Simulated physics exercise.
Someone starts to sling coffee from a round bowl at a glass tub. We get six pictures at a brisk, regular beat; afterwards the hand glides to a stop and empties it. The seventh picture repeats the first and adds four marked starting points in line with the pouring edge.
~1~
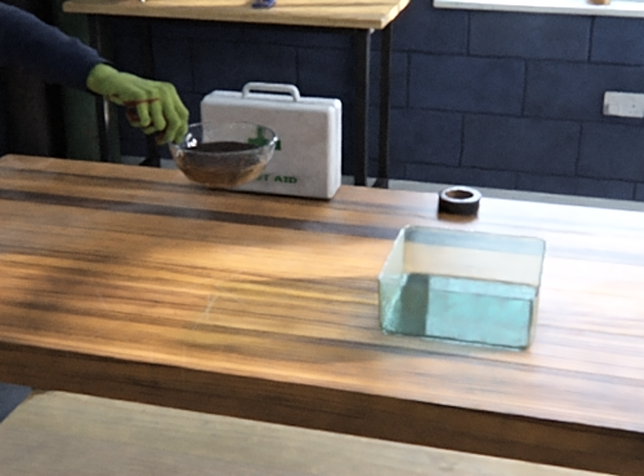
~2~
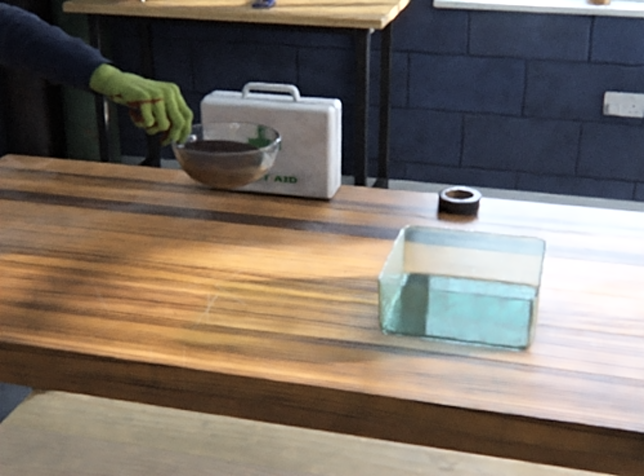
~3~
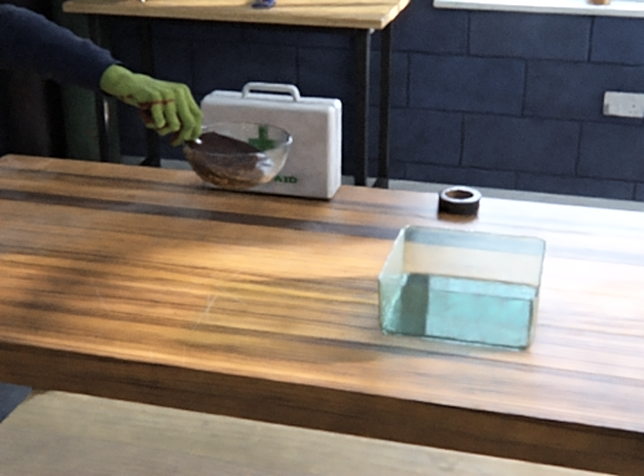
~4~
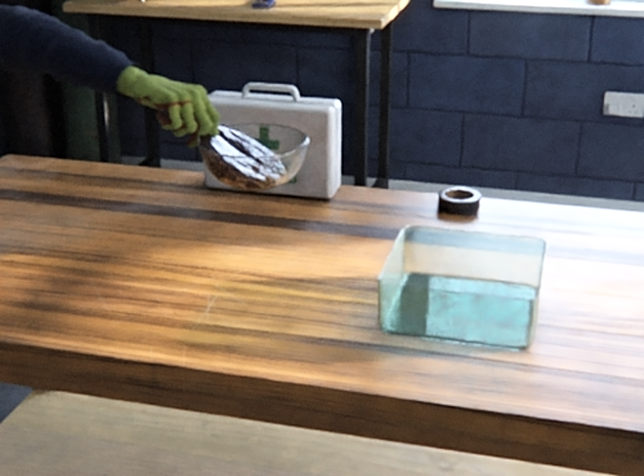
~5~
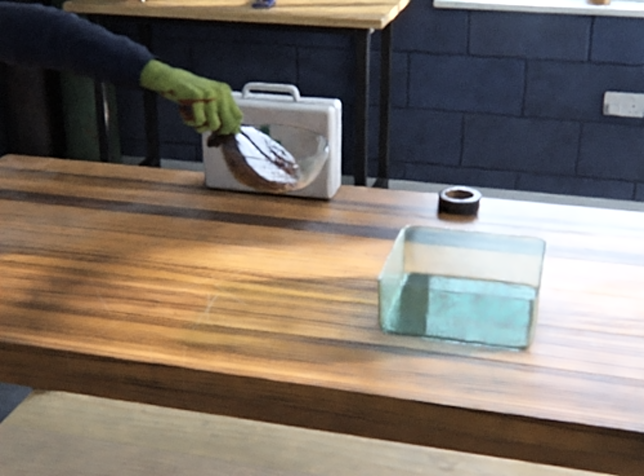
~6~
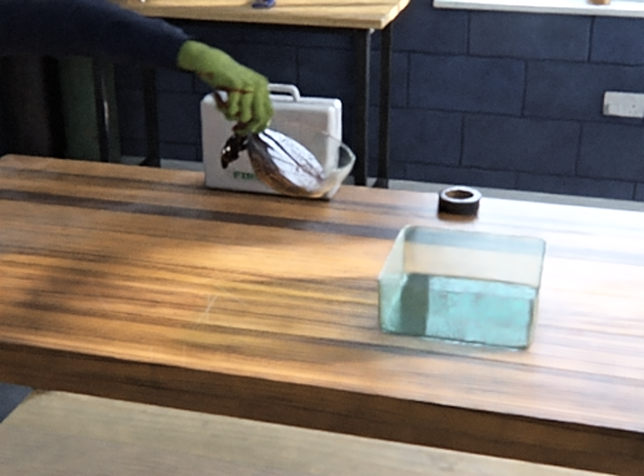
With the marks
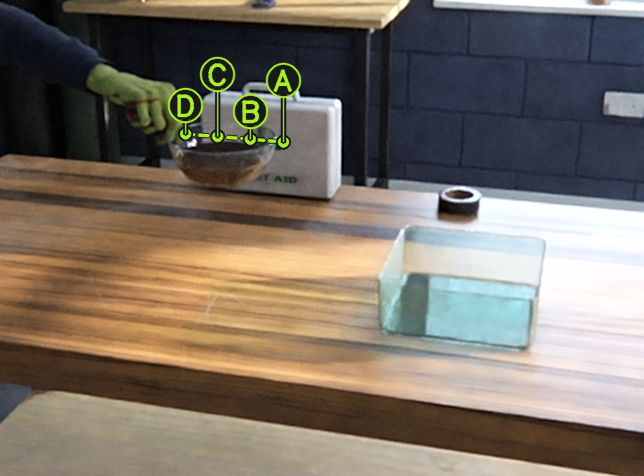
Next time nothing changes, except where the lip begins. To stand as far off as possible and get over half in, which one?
The limit is B.
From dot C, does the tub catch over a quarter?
Yes.
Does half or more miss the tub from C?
Yes.
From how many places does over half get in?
Two of them.
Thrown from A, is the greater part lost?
No, not at all.
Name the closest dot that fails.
That is dot C.
On the marked copy, A at (283, 142); B at (250, 139); C at (217, 136); D at (185, 133).
For dot A, about 84 % lands in the tub, 13 % falls short and 3 % goes beside or beyond.
For dot B, about 62 % lands in the tub, 23 % falls short and 15 % goes beside or beyond.
For dot C, about 34 % lands in the tub, 52 % falls short and 14 % goes beside or beyond.
For dot D, about 13 % lands in the tub, 82 % falls short and 5 % goes beside or beyond.
